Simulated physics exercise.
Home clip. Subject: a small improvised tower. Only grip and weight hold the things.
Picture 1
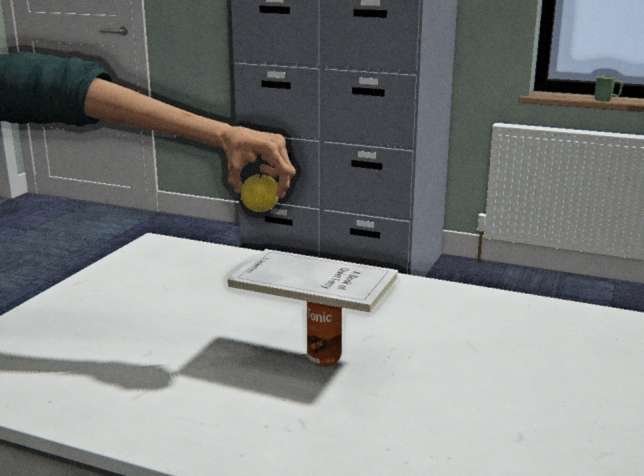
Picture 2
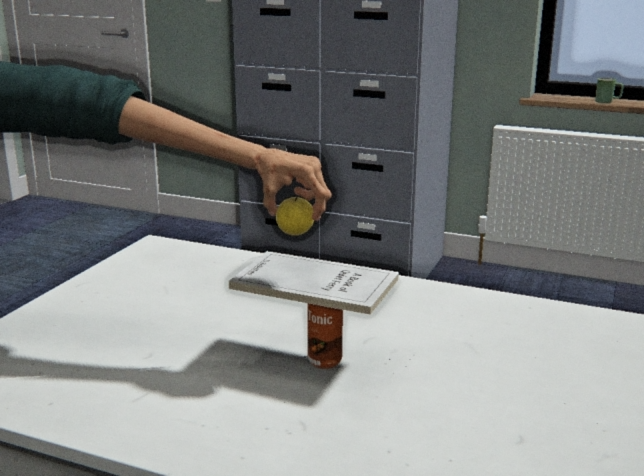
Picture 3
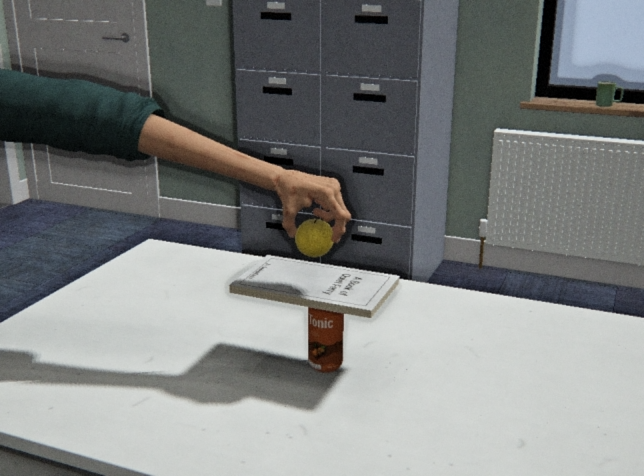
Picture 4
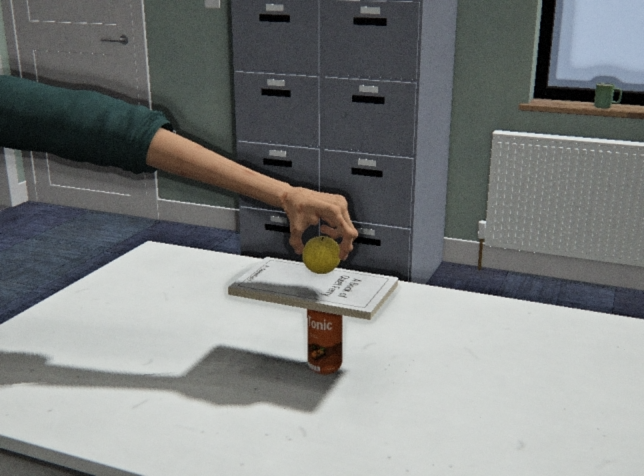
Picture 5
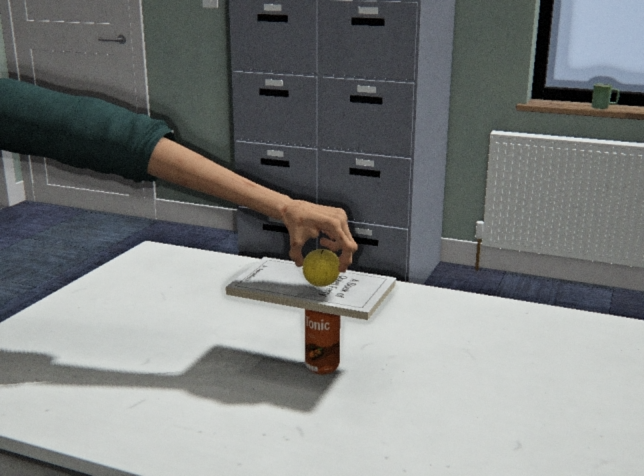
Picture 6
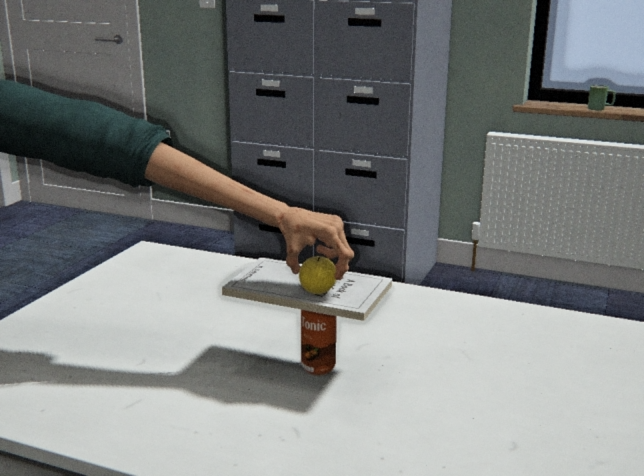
The clip shows a white book balanced on an orange can on a white table while a hand, reaching in from the left, moves a yellow apple rightward and down onto the book, still holding it.
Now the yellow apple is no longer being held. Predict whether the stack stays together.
Most likely the stack survives.
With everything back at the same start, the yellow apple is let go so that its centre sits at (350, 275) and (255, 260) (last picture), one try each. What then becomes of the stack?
The first time it stays in place, but the second time it tumbles down.
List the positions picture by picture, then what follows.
On its way; yellow apple (260, 193); white book (314, 278), in the first frame.
On its way; yellow apple (295, 216); white book (315, 280), in the second frame.
On its way; yellow apple (315, 238); white book (315, 284), in the third frame.
On its way; yellow apple (322, 255); white book (314, 286), in the fourth frame.
On its way; yellow apple (322, 268); white book (312, 286), in the fifth frame.
In place under the hand; yellow apple (318, 275); white book (308, 287), in the sixth frame.
Then, 0.20 s after the last picture, nothing has stirred.
Then, 0.50 s after the last picture, yellow apple resting near (318, 275).
At rest, all 3 in place. Seen from the same camera at the end, yellow apple near (318, 275). The stack stays up.
